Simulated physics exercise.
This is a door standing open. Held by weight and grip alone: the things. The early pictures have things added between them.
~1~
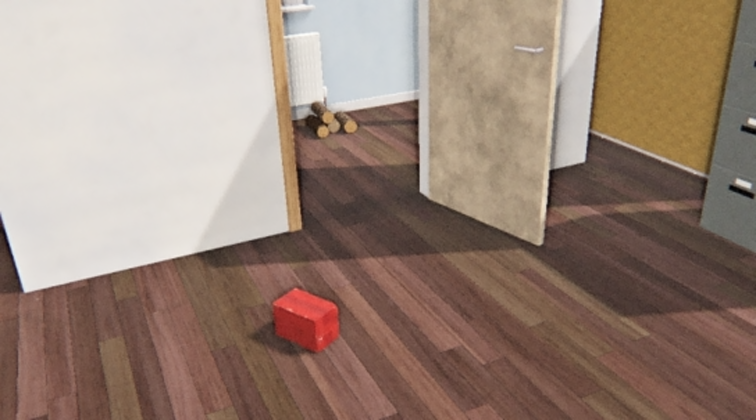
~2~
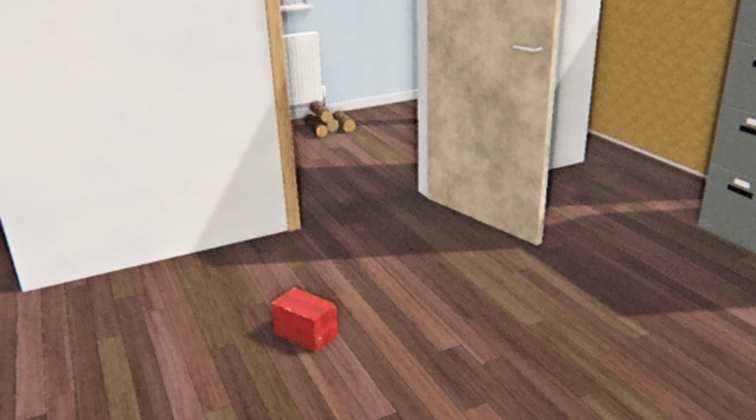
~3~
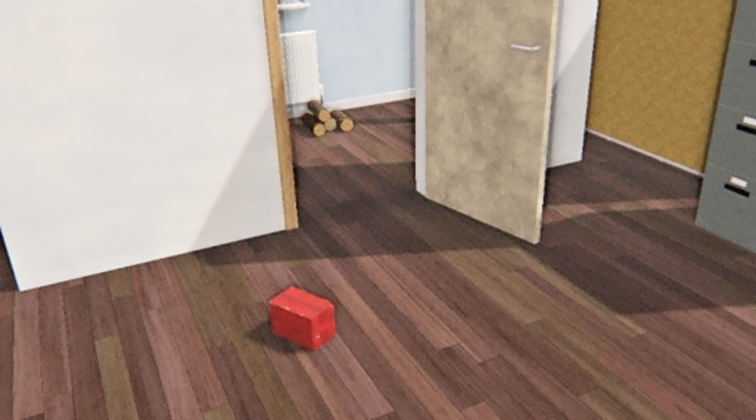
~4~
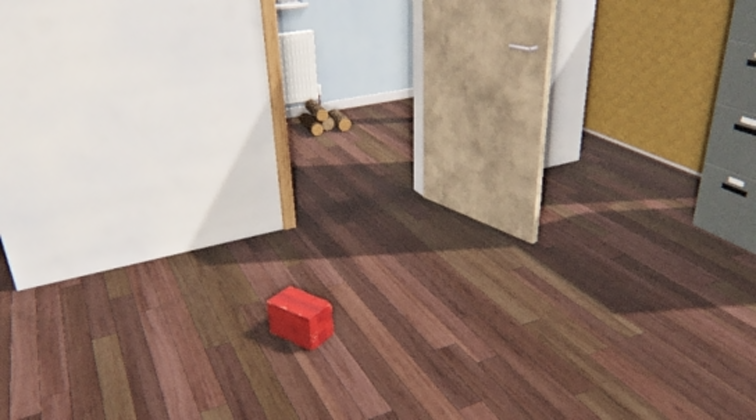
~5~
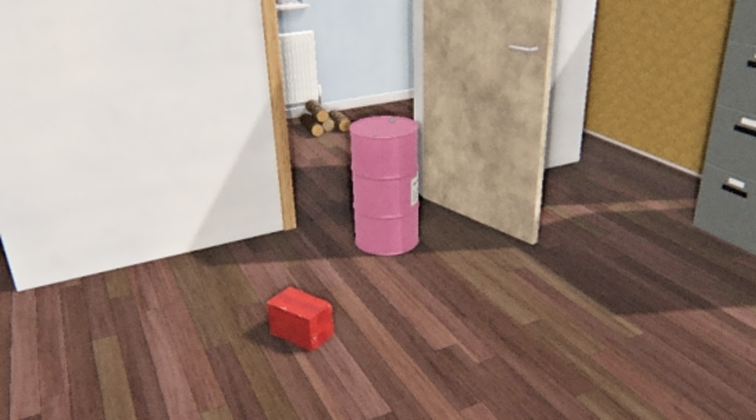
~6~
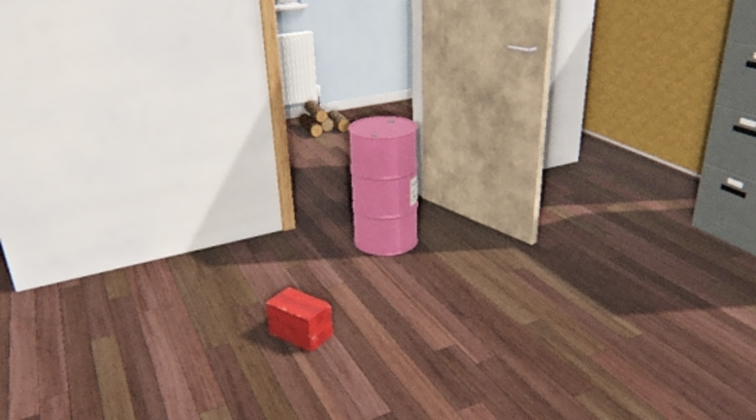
In a room with a dark wood floor, a door stands wide open and still behind a red parcel, with stacked logs beyond; then a pink drum abruptly appears beside the door, and nothing else noticeably moves.
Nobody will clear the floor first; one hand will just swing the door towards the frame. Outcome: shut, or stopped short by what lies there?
The opening stays partly uncovered.
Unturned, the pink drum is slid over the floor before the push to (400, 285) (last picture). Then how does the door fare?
It then comes fully to.
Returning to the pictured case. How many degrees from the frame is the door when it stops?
Open angle: About 45°.
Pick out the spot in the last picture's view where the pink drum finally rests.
Roughly (355, 184).
Then, 0.70 s on from there, door 75° open.
Then, 1.10 s on from there, door 51° open; pink drum shifted a little near (369, 185).
In the end, door 43° open; moved from the start, pink drum; red parcel unmoved. At the end, from the last picture's camera, pink drum near (355, 184).
